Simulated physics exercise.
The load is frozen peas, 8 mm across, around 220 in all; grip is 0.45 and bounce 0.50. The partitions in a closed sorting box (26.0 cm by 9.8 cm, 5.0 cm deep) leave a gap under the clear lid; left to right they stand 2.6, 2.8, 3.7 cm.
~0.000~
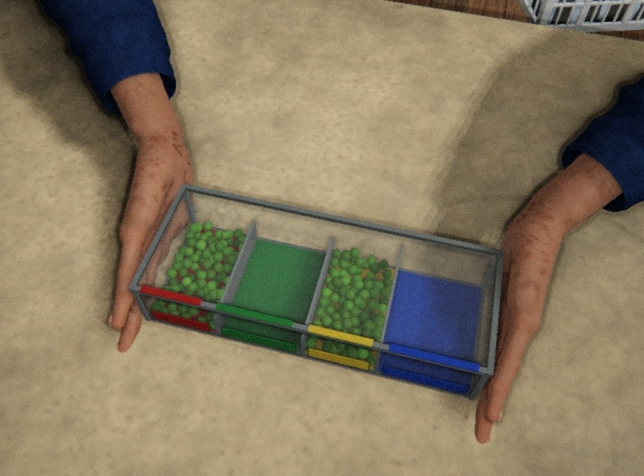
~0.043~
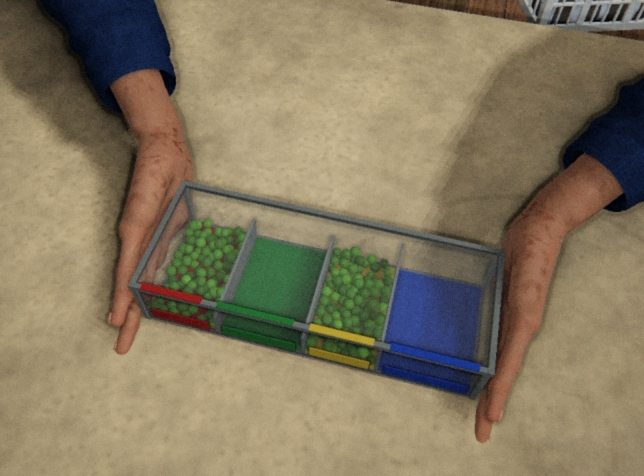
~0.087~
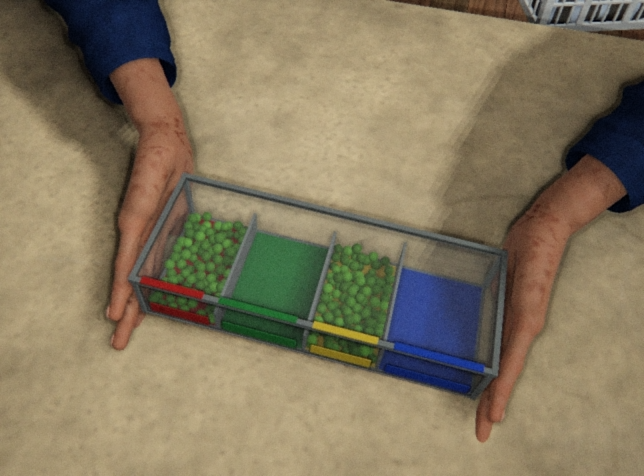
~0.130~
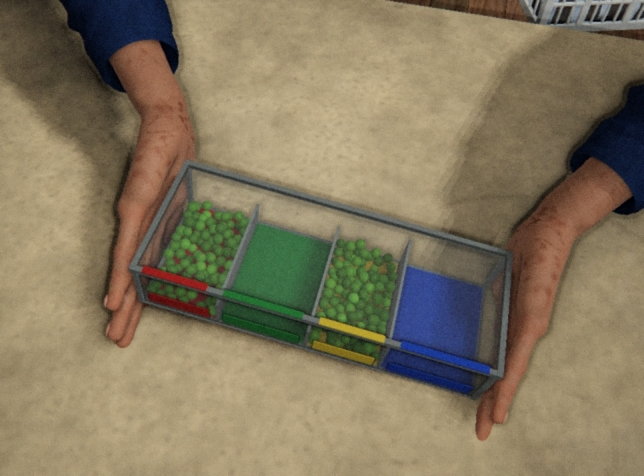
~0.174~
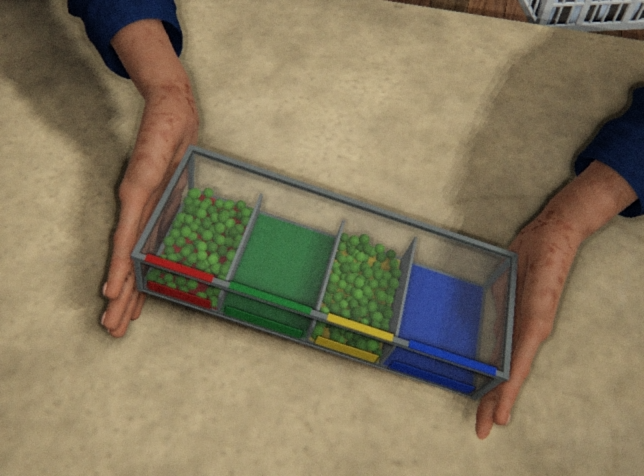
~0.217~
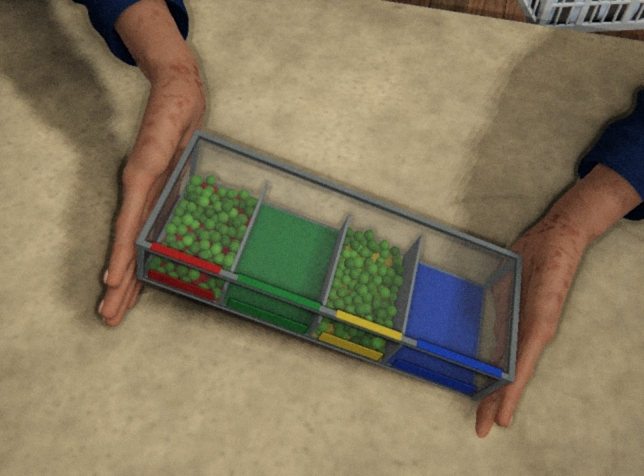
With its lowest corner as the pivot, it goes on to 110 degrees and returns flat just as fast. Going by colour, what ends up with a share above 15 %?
As I see it, red compartment: Misses the mark; blue compartment: Passes the mark; green compartment: Misses the mark; yellow compartment: Passes the mark.
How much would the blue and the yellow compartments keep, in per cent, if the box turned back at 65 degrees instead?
Blue: 0; yellow: 55 (per cent).
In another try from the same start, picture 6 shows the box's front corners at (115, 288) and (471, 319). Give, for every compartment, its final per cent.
Red = 95 %; blue = 0 %; green = 5 %; yellow = 0 %.
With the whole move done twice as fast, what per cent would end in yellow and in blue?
Per cent - yellow: 75; blue: 25.
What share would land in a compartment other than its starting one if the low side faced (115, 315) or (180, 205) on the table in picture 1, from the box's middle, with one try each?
50 and 50 %.
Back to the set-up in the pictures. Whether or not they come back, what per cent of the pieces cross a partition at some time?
Close to 65 percent.
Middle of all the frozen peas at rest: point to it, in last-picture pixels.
Near (380, 319).
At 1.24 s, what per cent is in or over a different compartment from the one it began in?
At that time I'd say around 35 per cent.
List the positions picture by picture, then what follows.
The first frame shows box tilt 0 degrees, front corners at (136, 287) and (487, 369); red 45 %, yellow 55 %.
The second frame shows box tilt 1 degrees, front corners at (136, 284) and (488, 369).
The third frame shows box tilt 3 degrees, front corners at (135, 278) and (491, 370), lowest corner right front.
The fourth frame shows box tilt 7 degrees, front corners at (136, 267) and (497, 372), lowest corner right front.
The fifth frame shows box tilt 11 degrees, front corners at (139, 254) and (502, 373), lowest corner right front.
The sixth frame shows box tilt 15 degrees, front corners at (144, 242) and (507, 376), lowest corner right front; red 45 %, yellow 55 %. Its pace works out near 95 degrees a second.
Then, at 1.24 s, tilt 110 degrees; red 20 %, blue 10 %, green 20 %, yellow 45 %.
Then, at 1.93 s, tilt 49 degrees; blue 40 %, yellow 60 %.
Then, at 2.65 s, tilt 0 degrees; blue 40 %, yellow 60 %.
By 3.3 s all is still; red 0 %, blue 40 %, green 0 %, yellow 60 %.
